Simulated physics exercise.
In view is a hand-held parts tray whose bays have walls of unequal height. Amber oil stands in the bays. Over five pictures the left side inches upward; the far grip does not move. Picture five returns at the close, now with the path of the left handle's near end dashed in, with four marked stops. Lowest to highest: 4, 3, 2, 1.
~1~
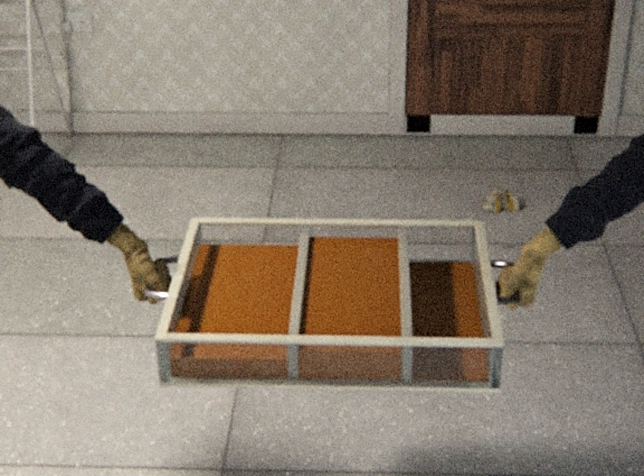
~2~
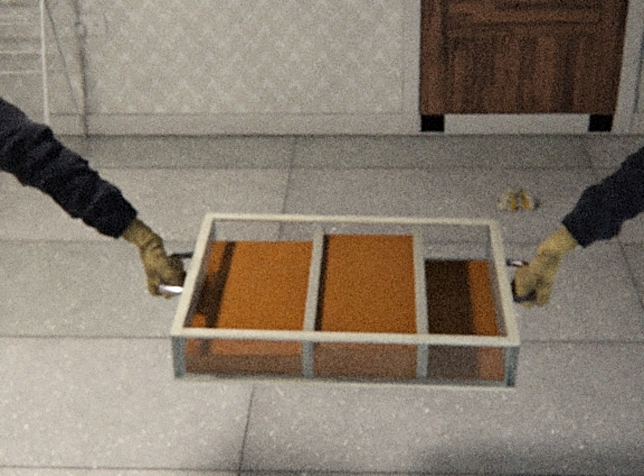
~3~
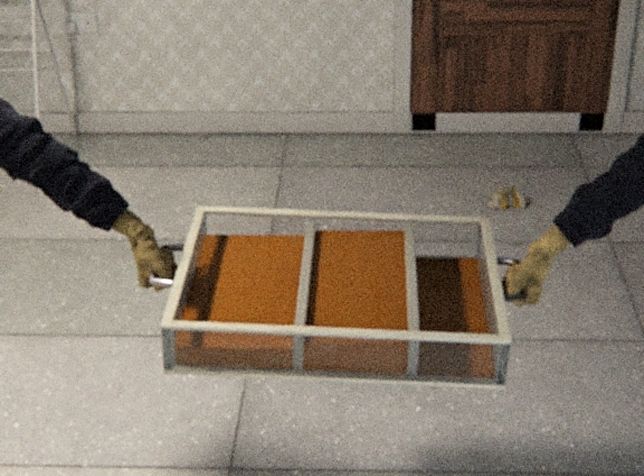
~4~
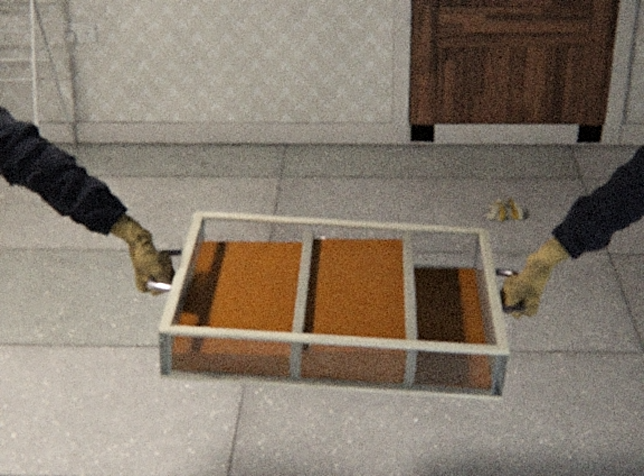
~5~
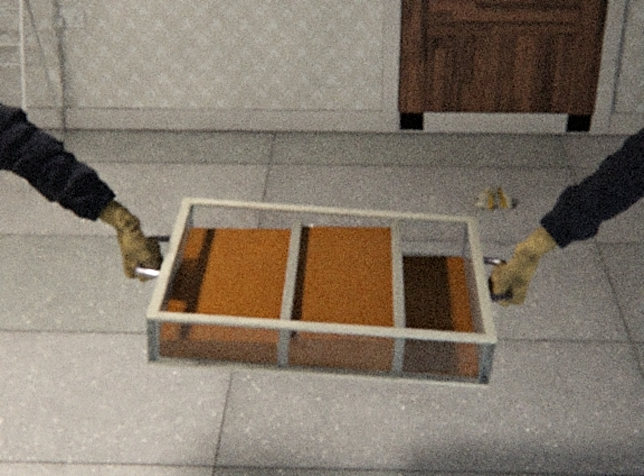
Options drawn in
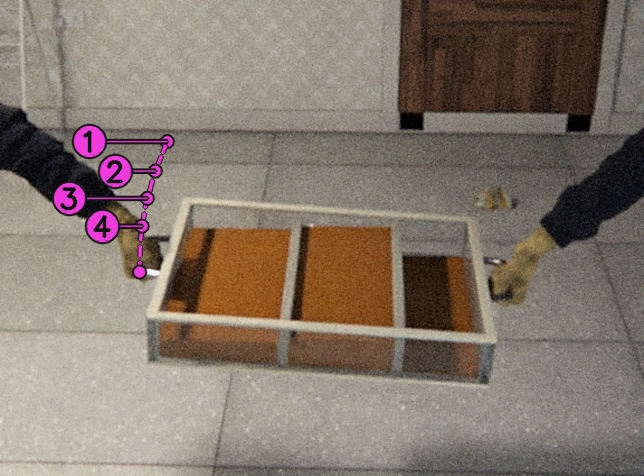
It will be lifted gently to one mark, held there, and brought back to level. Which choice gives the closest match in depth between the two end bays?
Go for 2.
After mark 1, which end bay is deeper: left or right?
The right one.
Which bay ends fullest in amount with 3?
The middle bay.
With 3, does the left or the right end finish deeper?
The left one.
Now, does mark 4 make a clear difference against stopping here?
No.
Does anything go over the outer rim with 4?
No.
On the marked copy, 1 at (167, 141); 2 at (155, 171); 3 at (147, 198); 4 at (142, 226).
With 1, the right end bay stands much deeper than the other; nothing spills.
With 2, the two end bays stand about equally deep; nothing spills.
With 3, the left end bay stands much deeper than the other; nothing spills.
With 4, the left end bay stands much deeper than the other; nothing spills.
